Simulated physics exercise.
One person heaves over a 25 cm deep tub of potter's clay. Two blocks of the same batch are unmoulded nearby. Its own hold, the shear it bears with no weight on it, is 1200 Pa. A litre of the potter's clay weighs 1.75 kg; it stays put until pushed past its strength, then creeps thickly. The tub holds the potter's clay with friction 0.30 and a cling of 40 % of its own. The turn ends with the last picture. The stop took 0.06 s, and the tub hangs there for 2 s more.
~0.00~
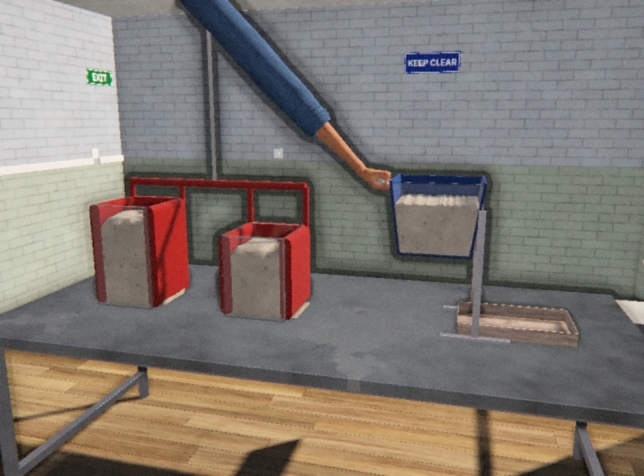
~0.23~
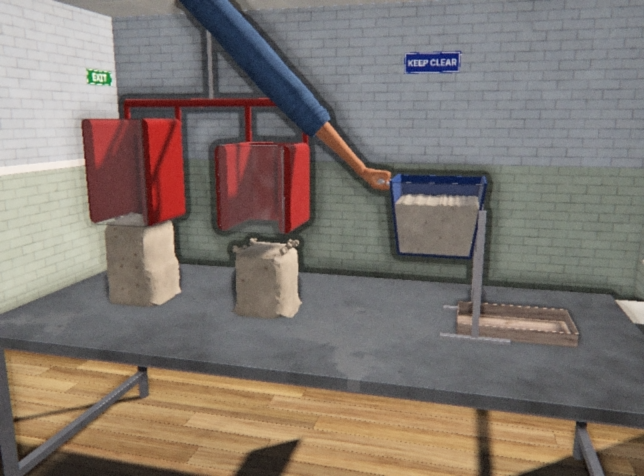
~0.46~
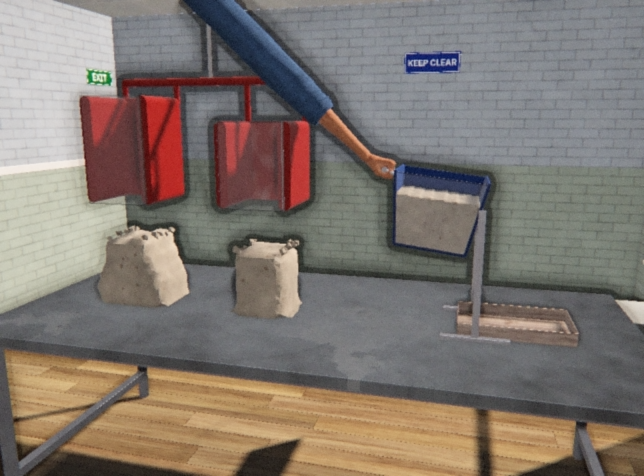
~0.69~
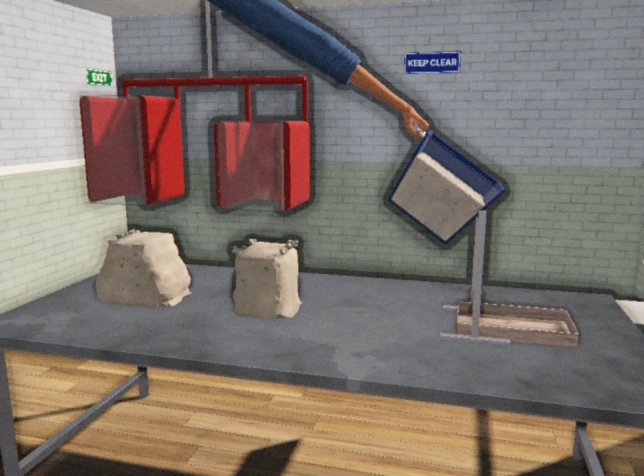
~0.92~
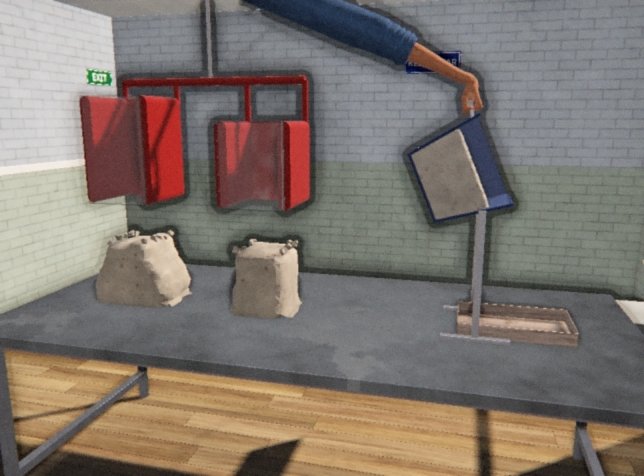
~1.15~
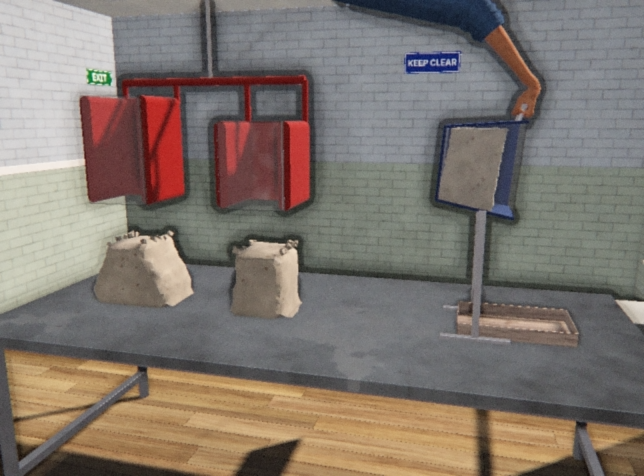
Two red moulds rise off two pale clay blocks on a grey table, and the taller left block sags and widens while the right one keeps its shape. A blue-sleeved arm then turns a blue tub of clay clockwise on its stand until the tub is on its side, the clay still inside.
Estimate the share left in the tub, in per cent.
About 40 %.
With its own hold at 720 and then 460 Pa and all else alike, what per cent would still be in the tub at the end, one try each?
In that order: 45 %, 35 %.
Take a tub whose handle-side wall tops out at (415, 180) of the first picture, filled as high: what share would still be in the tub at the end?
In that case some 100 per cent.
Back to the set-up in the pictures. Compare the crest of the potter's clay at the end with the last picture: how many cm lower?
Some 14 cm.
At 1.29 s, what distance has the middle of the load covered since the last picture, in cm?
About 5 cm.
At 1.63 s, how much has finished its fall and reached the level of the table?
Some 0 per cent.
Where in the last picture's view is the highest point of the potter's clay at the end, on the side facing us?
Around (472, 170).
After 1.29 s, the tub is at 94 degrees and holds 100 %.
After 1.46 s, the tub is at 94 degrees and holds 78 %.
After 1.63 s, the tub is at 94 degrees and holds 49 %.
After 1.80 s, the tub is at 94 degrees and holds 40 %.
After 3.15 s, at the end, the tub is at 94 degrees and holds 40 %.
